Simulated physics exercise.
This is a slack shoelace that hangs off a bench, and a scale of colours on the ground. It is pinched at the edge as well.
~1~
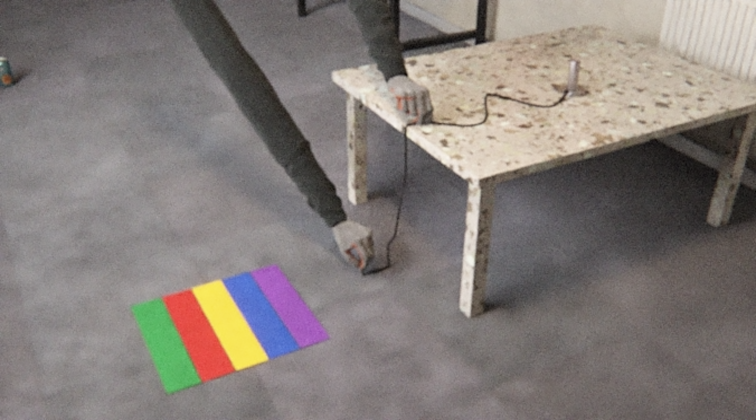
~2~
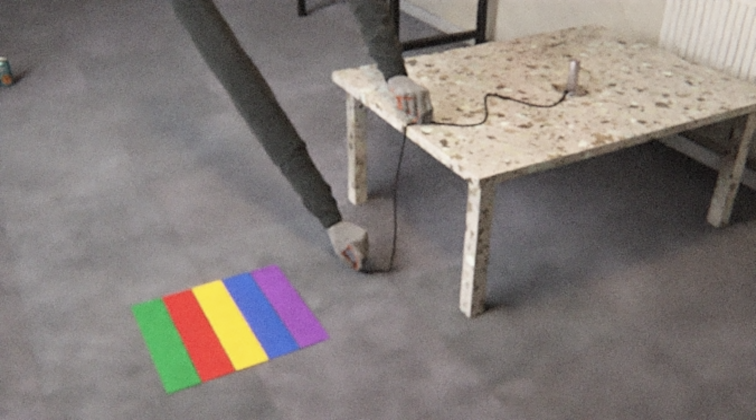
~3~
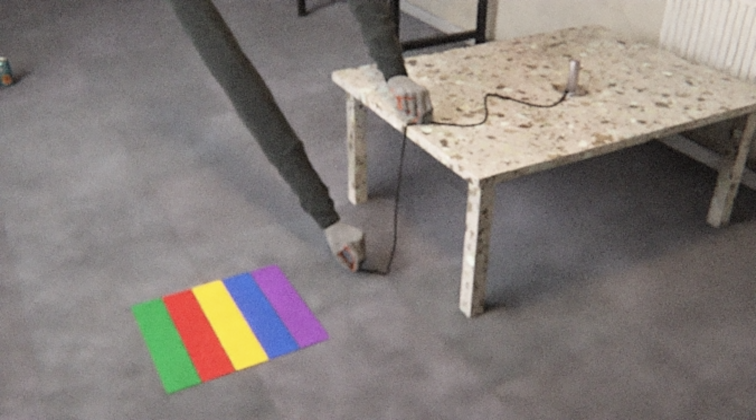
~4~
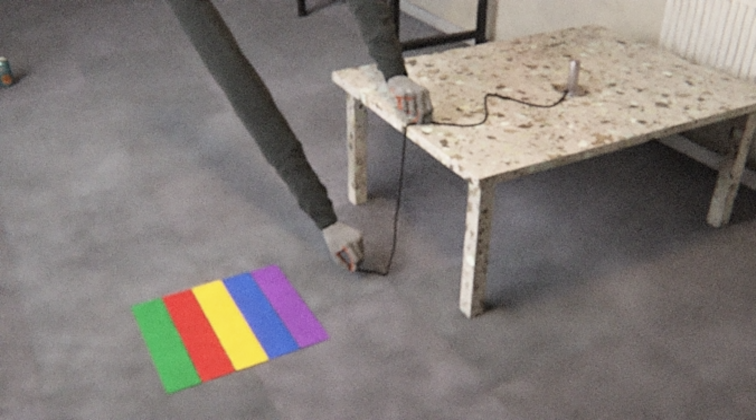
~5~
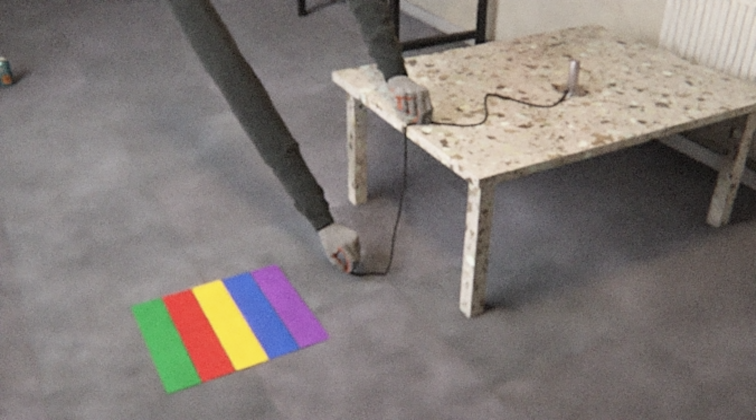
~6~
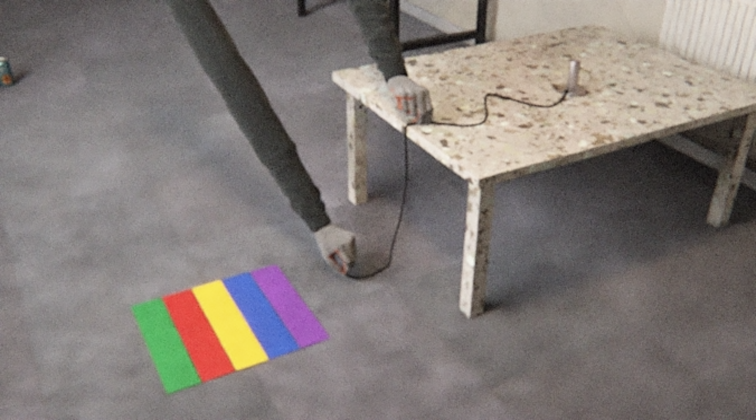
The clip shows one hand pinching a dark cord at the edge of a speckled bench while another holds its lower end near the floor and moves it slightly left, beside a strip of green, red, yellow, blue and purple.
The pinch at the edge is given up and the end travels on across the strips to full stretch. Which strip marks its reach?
The end stops over the green strip.
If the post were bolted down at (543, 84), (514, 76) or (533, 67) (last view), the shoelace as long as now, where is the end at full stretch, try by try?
In that order: (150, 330), (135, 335) and (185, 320).
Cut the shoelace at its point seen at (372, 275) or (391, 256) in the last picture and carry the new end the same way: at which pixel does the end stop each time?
Near (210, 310) and (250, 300).
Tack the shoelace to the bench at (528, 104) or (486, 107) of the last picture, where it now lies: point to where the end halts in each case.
Near (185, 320) and (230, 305).
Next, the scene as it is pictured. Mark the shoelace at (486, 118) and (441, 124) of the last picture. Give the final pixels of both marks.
Near (418, 122) and (371, 152).
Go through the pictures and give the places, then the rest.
End (360, 266); purple (306, 328); blue (275, 338); yellow (244, 349); red (211, 360); green (177, 371), in the first picture.
End (356, 267); shoelace through (557, 104) (495, 95) (484, 121) (413, 124) (395, 193) (393, 254), in the second picture.
End (353, 268), in the third picture.
End (351, 269); shoelace through (557, 104) (495, 95) (484, 121) (413, 124) (400, 192) (392, 255), in the fourth picture.
End (347, 270), in the fifth picture.
End (343, 271); shoelace through (557, 104) (495, 95) (484, 121) (413, 124) (405, 191) (391, 254), in the sixth picture.
Early on, end near (232, 305); over yellow.
Midway, end near (191, 318); over red.
At the end of the slack, end near (165, 325); over green. It gets as far as the green strip.
